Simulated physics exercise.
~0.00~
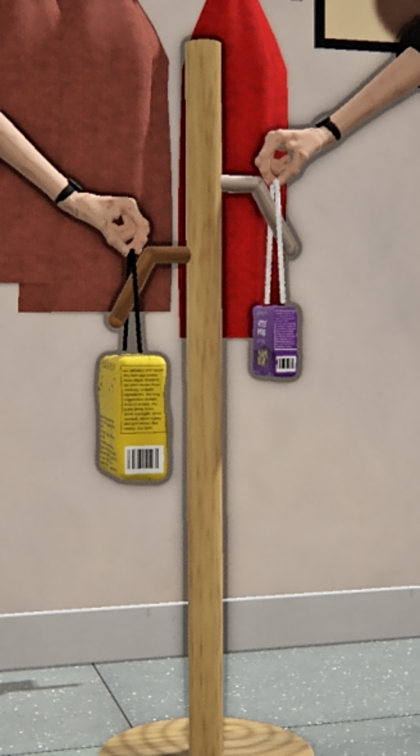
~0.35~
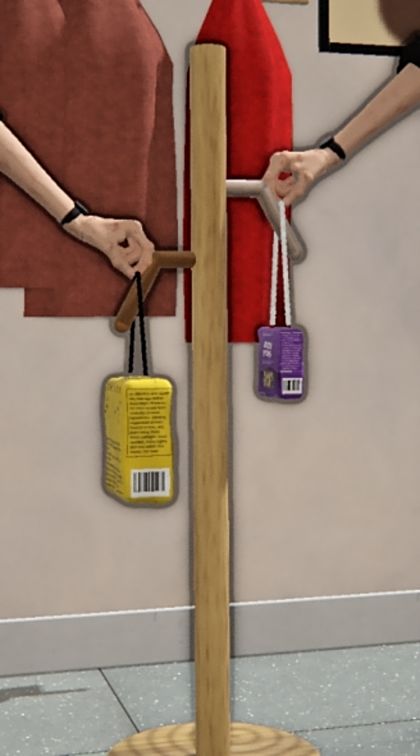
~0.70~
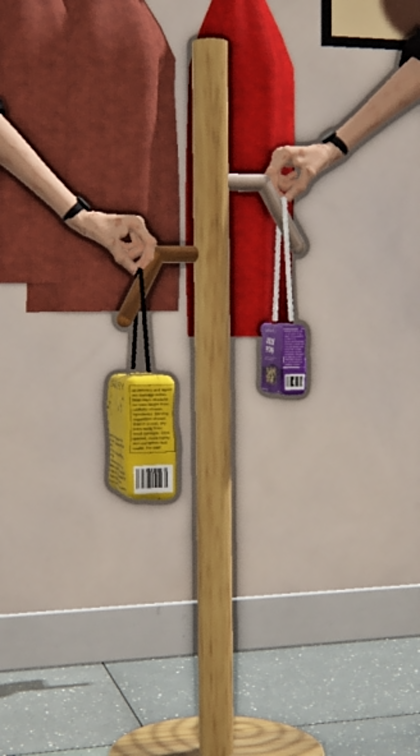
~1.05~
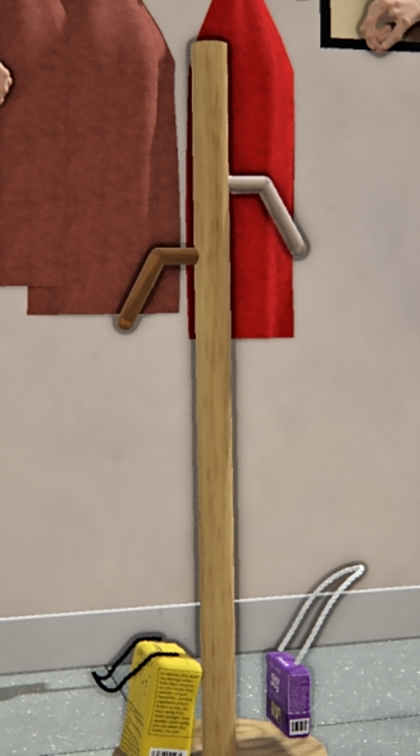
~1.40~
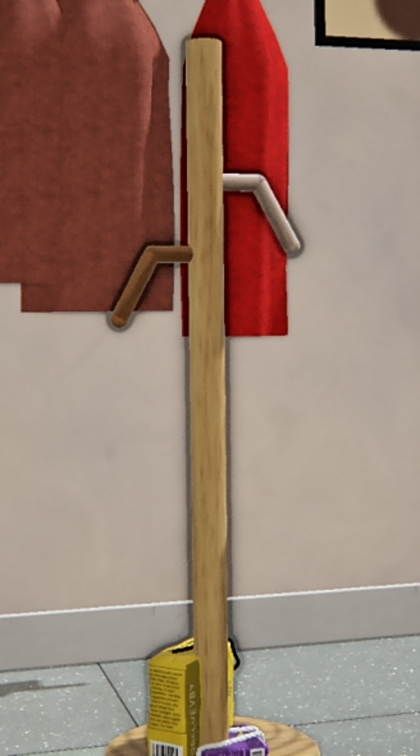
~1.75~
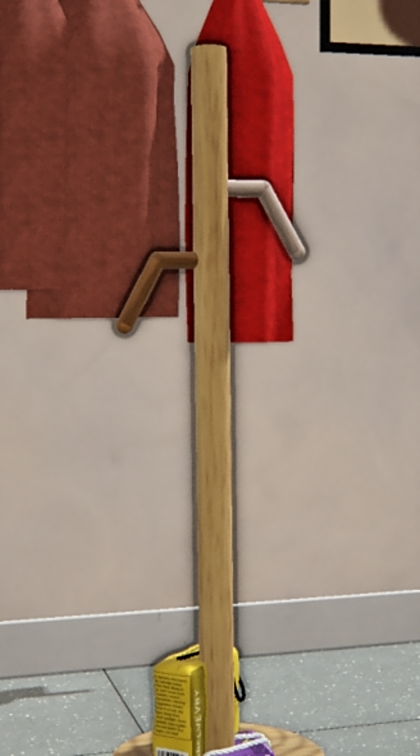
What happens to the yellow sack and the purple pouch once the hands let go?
The yellow sack slips off its peg and falls to the floor. The purple pouch drops to the floor as well.
